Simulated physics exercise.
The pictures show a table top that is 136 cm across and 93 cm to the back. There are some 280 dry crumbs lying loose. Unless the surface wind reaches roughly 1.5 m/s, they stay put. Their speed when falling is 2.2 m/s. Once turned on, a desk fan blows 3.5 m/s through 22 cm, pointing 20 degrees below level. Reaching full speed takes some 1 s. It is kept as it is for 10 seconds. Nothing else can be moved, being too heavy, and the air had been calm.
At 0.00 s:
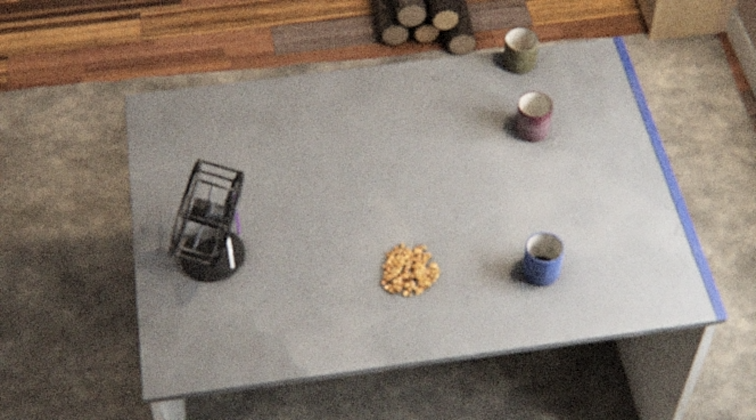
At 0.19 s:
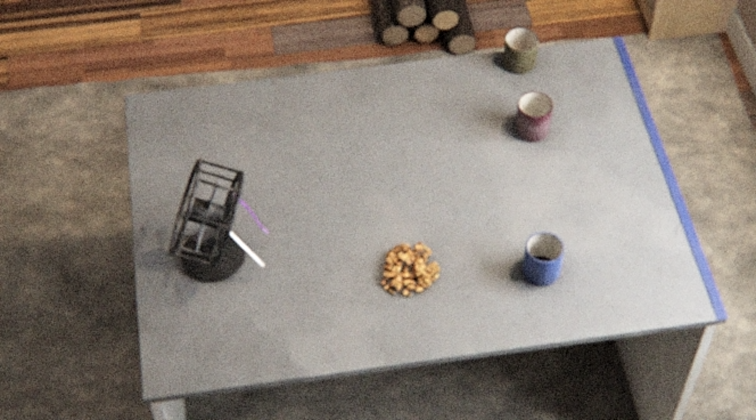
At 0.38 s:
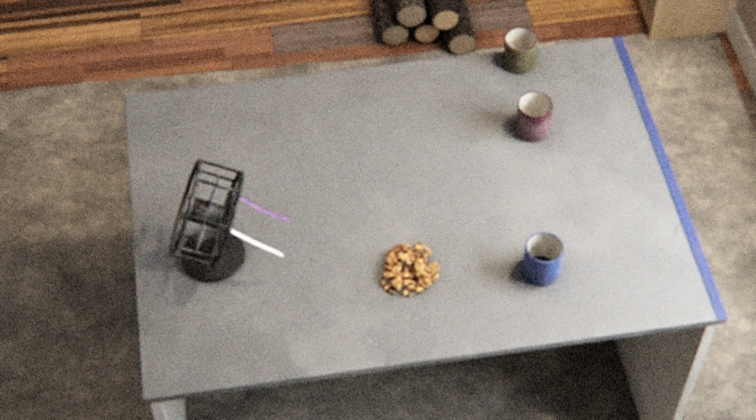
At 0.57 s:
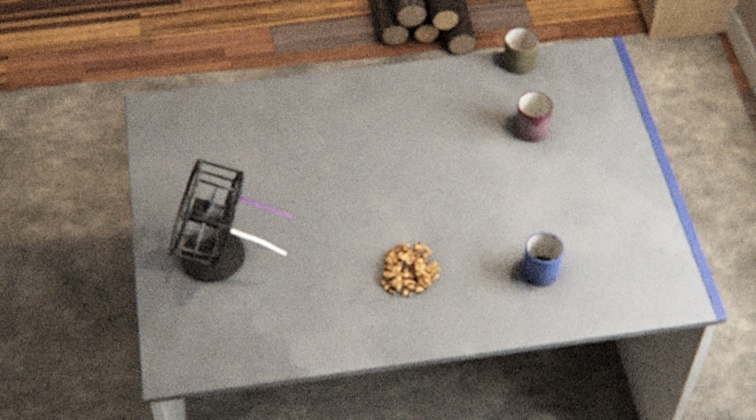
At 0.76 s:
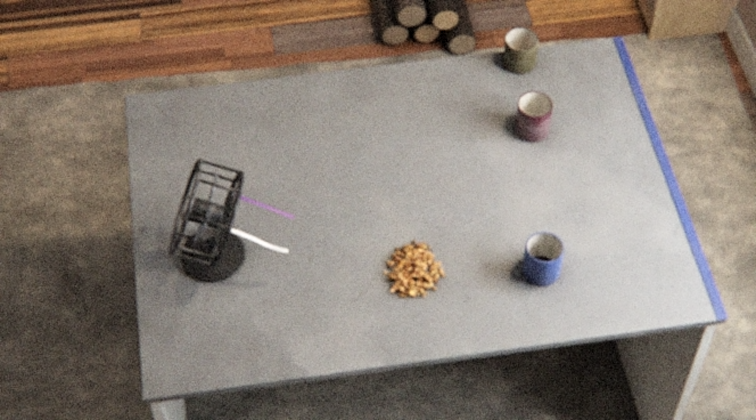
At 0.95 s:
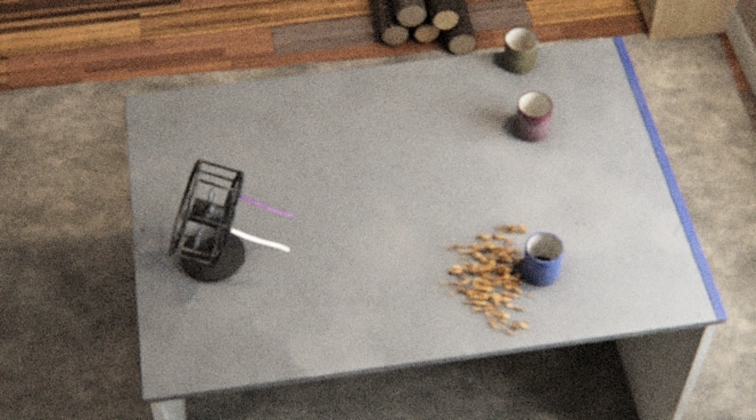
At first a pile of dry crumbs sits still on a grey table between a black desk fan and a blue mug, while ribbons on the fan lift and stream out to the right. Then the pile shifts slightly rightward, and finally all the crumbs scatter across to the blue mug, while the mugs stay put.
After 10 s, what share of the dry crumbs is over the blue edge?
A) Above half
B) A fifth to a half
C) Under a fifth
B.
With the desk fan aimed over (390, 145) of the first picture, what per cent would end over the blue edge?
Roughly 10 per cent.
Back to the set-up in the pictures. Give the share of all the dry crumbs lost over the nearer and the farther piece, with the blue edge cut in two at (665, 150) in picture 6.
Roughly 40 % cross the nearer stretch, while around 0 % cross the farther one.
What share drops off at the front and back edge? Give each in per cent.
I'd guess close to 60 percent front and near 0 percent back.
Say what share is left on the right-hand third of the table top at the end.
Near 5 per cent at the end.
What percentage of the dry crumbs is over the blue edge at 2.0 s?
I'd put it at some 30 %.
After 2.0 s, 33 % are over the blue edge; 92 % have settled or left.
After 3.2 s, 33 % are over the blue edge; 96 % have settled or left.
After 5.5 s, 33 % are over the blue edge; 96 % have settled or left.
After 10.0 s, at the end, 35 % are over the blue edge.
